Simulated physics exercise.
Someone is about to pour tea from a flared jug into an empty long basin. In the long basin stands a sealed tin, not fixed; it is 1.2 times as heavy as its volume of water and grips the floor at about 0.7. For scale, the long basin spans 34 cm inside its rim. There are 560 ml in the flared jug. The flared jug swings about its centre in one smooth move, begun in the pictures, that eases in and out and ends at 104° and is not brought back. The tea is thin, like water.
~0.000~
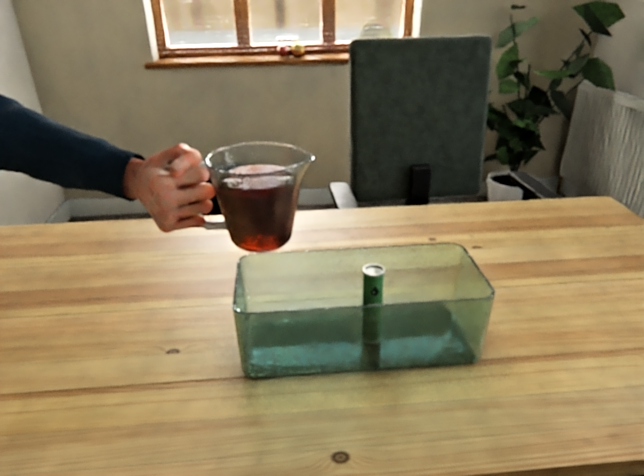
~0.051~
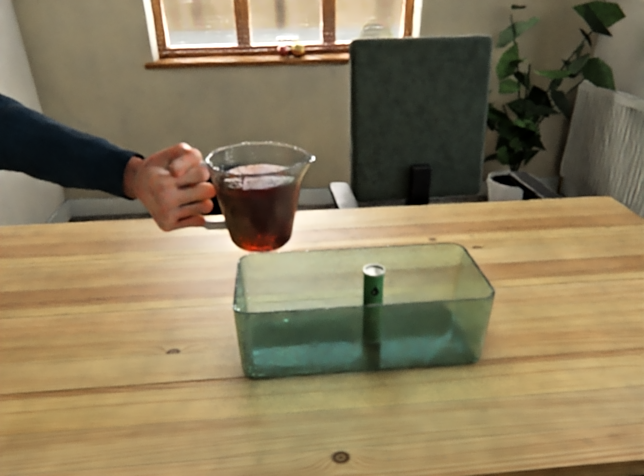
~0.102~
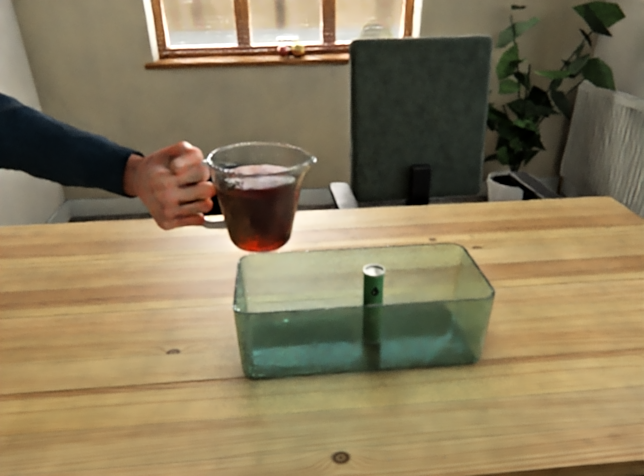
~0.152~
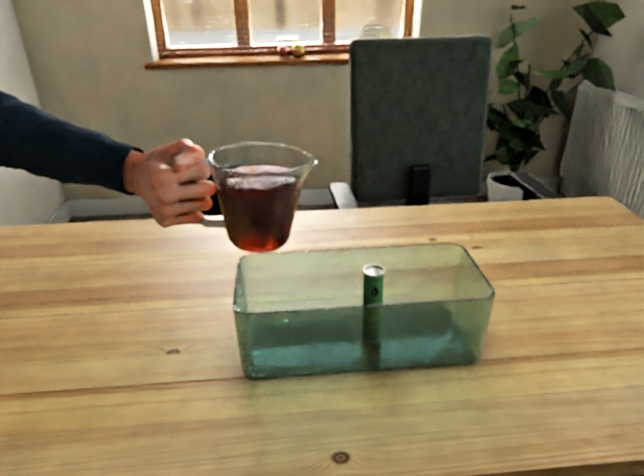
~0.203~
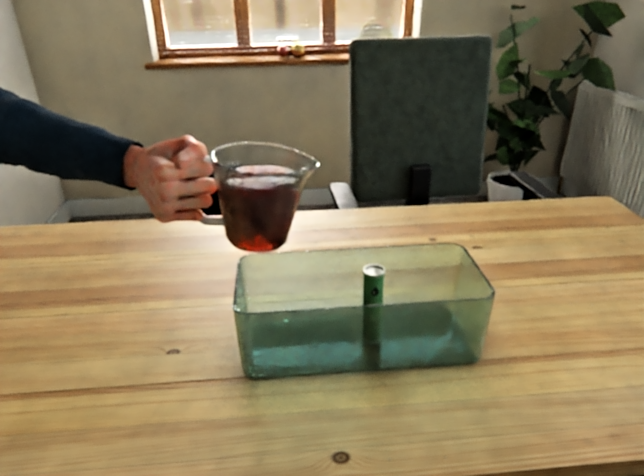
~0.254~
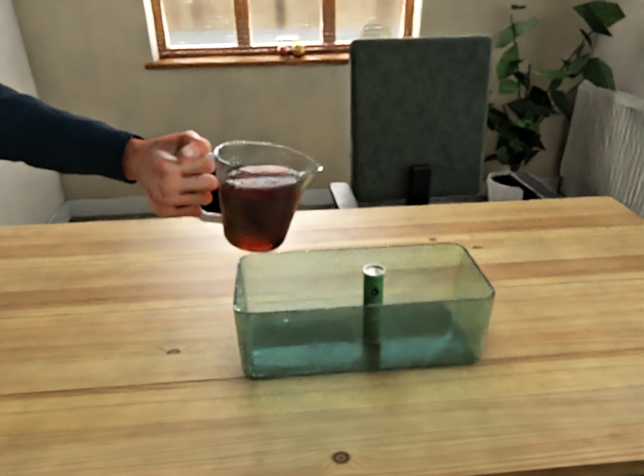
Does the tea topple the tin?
It topples.
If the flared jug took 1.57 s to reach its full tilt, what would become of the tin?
The tin goes over.
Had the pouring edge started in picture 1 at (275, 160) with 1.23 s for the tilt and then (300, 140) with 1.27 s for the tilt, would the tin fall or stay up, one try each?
First it keeps standing; then it remains upright.
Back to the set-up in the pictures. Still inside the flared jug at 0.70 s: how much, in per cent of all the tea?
Near 80 in a hundred.
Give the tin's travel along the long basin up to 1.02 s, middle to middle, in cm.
Some 2 cm.
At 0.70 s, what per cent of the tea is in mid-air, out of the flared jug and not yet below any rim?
Some 16 per cent.
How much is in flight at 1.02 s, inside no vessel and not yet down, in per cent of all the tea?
Some 16 per cent.
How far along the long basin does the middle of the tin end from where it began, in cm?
Some 8.5 cm.
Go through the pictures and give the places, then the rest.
In the first picture, tilt 0°; pouring edge (314, 156); surface from (216, 178) to (299, 175); the long basin's rim runs from (236, 283) to (478, 269); the tin's top is at (374, 273).
In the second picture, tilt 0°; pouring edge (315, 157); surface from (217, 178) to (298, 175).
In the third picture, tilt 2°; pouring edge (316, 158); surface from (217, 178) to (299, 176).
In the fourth picture, tilt 4°; pouring edge (317, 160); surface from (218, 178) to (300, 176).
In the fifth picture, tilt 7°; pouring edge (319, 163); surface from (219, 179) to (302, 176).
In the sixth picture, tilt 11°; pouring edge (322, 167); surface from (222, 179) to (304, 176).
After 0.70 s the tilt is 63° and 80 per cent is still to pour; the tin stands where it began.
After 1.02 s the tilt is 97° and 19 per cent is still to pour; the tin leans 22°.
After 1.36 s the tilt is 104° and 0 per cent is still to pour; the tin lies on its side.
After 1.73 s the tilt is 104° and 0 per cent is still to pour; the tin lies on its side.
In the end the tin lies on its side.
